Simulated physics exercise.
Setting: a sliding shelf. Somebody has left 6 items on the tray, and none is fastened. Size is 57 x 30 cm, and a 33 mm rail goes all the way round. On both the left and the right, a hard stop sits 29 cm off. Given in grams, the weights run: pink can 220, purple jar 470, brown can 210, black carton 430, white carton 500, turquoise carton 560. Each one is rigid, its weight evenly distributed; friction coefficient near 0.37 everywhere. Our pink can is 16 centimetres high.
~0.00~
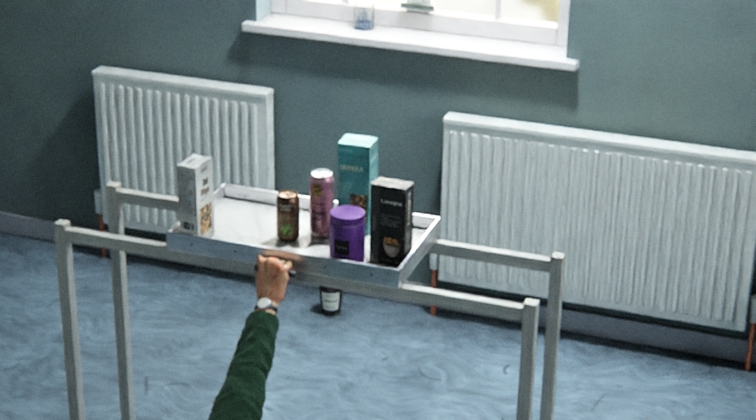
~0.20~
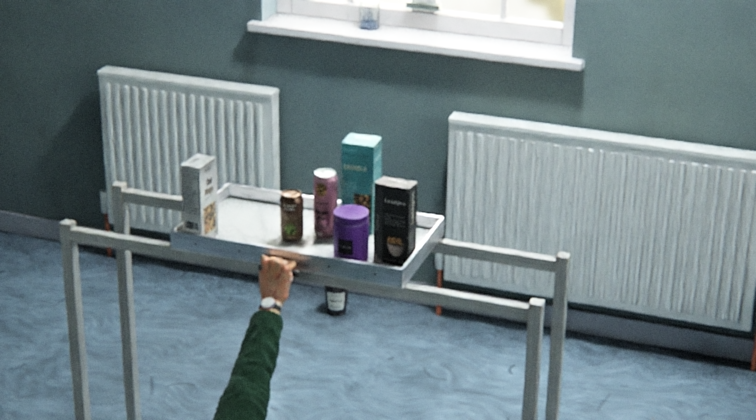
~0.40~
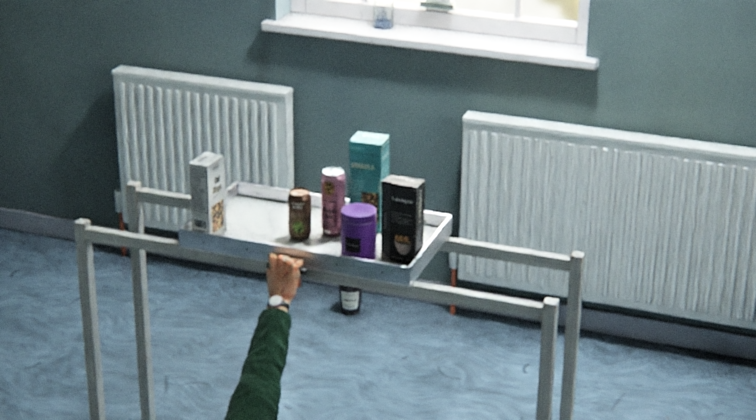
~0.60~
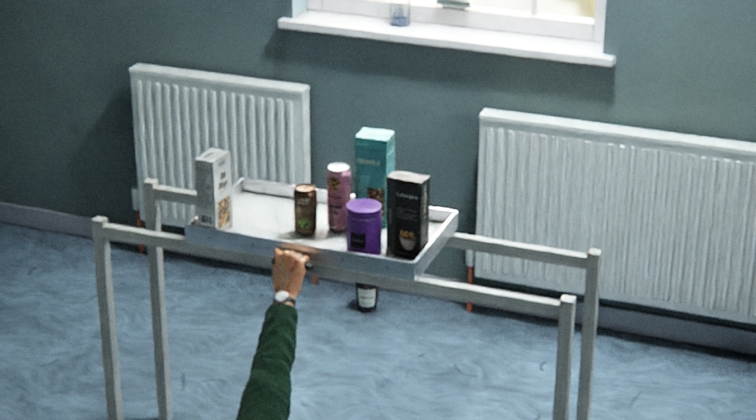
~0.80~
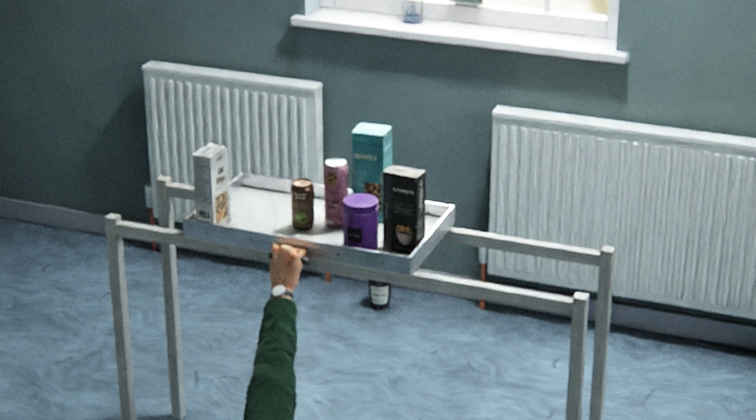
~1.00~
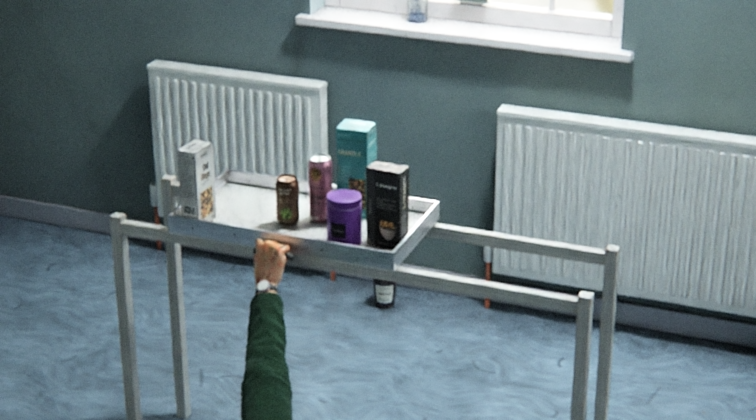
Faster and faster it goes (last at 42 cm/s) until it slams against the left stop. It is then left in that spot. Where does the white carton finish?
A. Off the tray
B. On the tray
A, off the tray.
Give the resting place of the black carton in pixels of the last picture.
At about (323, 195).
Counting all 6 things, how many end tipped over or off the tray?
All told, 1.
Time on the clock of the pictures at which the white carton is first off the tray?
It happens at about 1.9 s.
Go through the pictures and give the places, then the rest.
Tray midway; white carton (196, 200); pink can (322, 205), in the first frame.
Tray midway; brown can (292, 216); black carton (395, 222), in the second frame.
Tray 2 cm left; turquoise carton (369, 182); pink can (333, 203), in the third frame.
Tray 5 cm left; purple jar (364, 229); brown can (305, 210), in the fourth frame.
Tray 9 cm left; black carton (404, 210); turquoise carton (372, 173), in the fifth frame.
Tray 14 cm left; white carton (197, 184); pink can (321, 189), in the sixth frame.
Around 1.50 s, tray 29 cm left; white carton at 7° to upright near (137, 174); pink can shifted 2 cm; turquoise carton shifted 2 cm.
Around 2.20 s, tray 29 cm left; white carton now off the tray; black carton shifted 2 cm; purple jar shifted 2 cm.
Around 2.40 s, tray 29 cm left; black carton shifted 2 cm; purple jar shifted 2 cm; brown can shifted 2 cm.
Finally (2.7 s), off the tray, white carton; the other 5 still in place (within 5 cm).
